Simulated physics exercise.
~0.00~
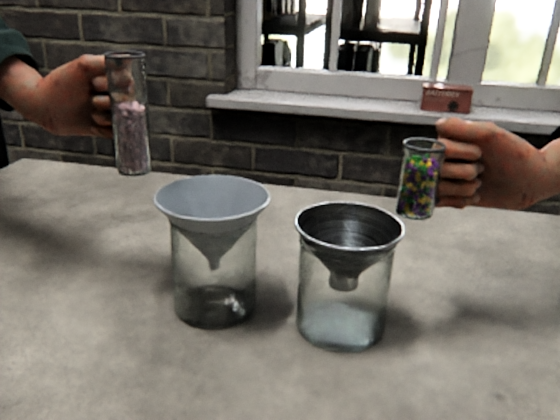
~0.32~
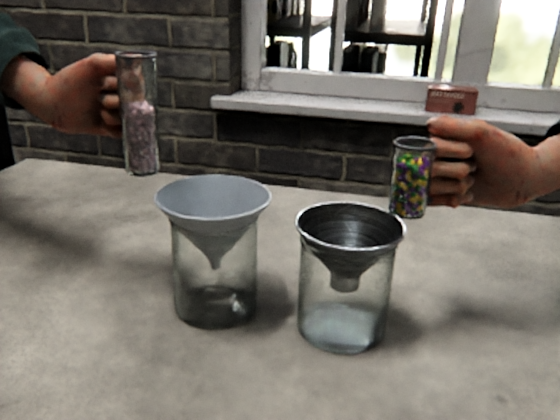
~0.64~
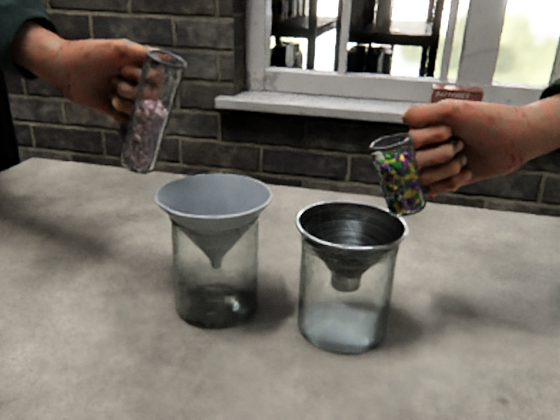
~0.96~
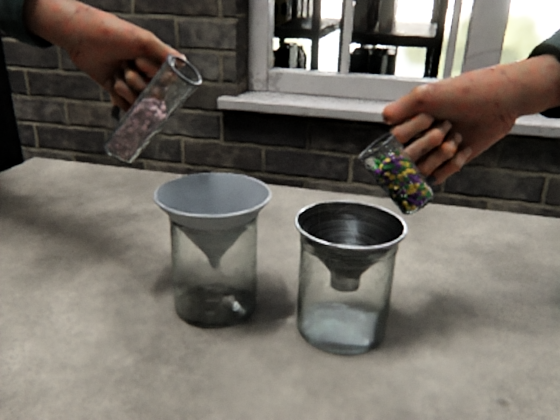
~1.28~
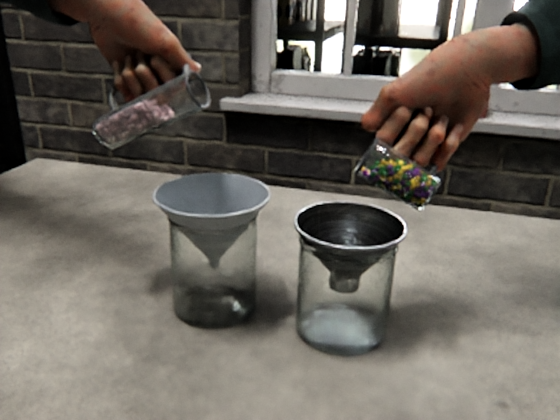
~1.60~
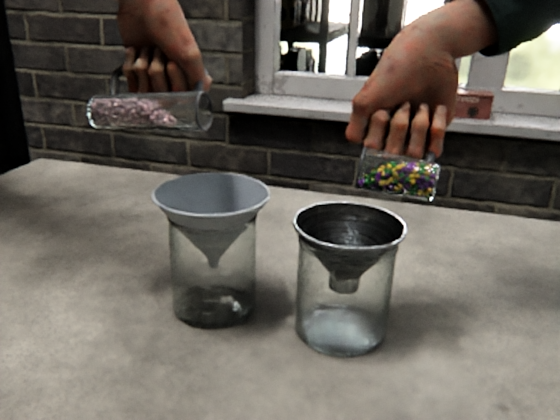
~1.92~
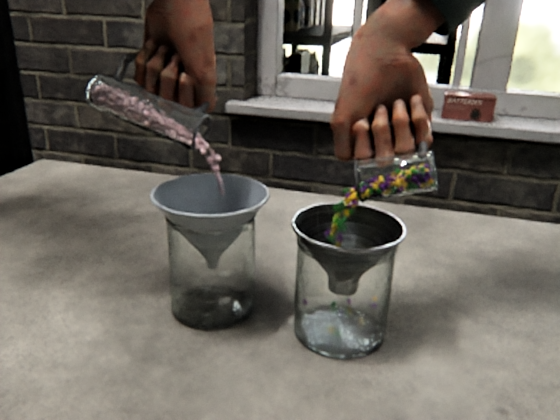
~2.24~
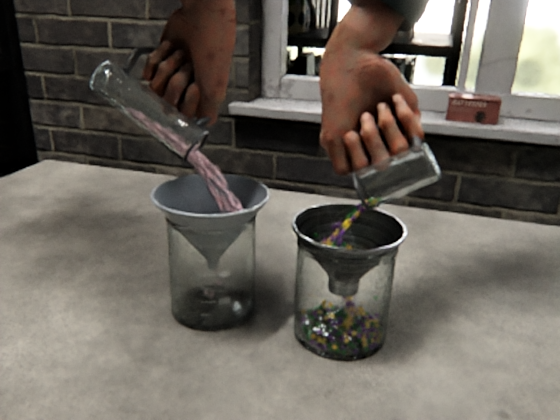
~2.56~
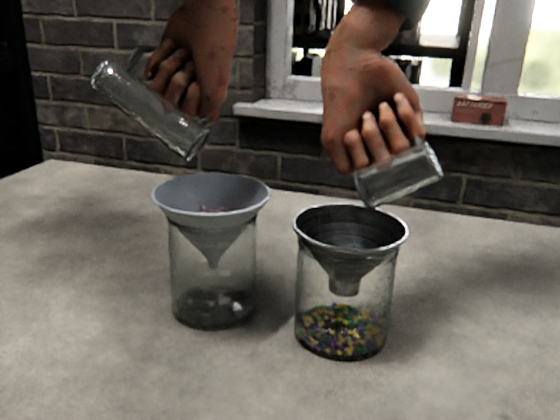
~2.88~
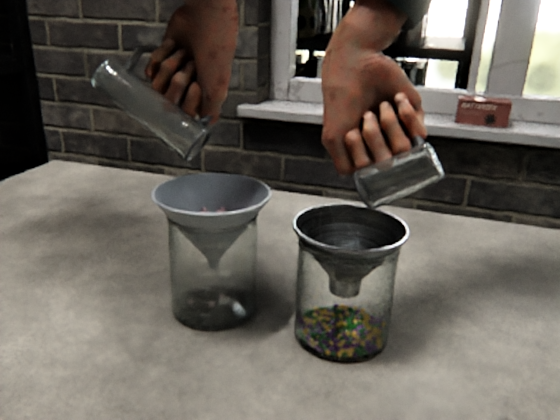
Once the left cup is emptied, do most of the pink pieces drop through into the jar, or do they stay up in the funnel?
They stay up in the funnel, which clogs so that only a stray few reach the left jar, while the coloured pieces on the right all get down into theirs.
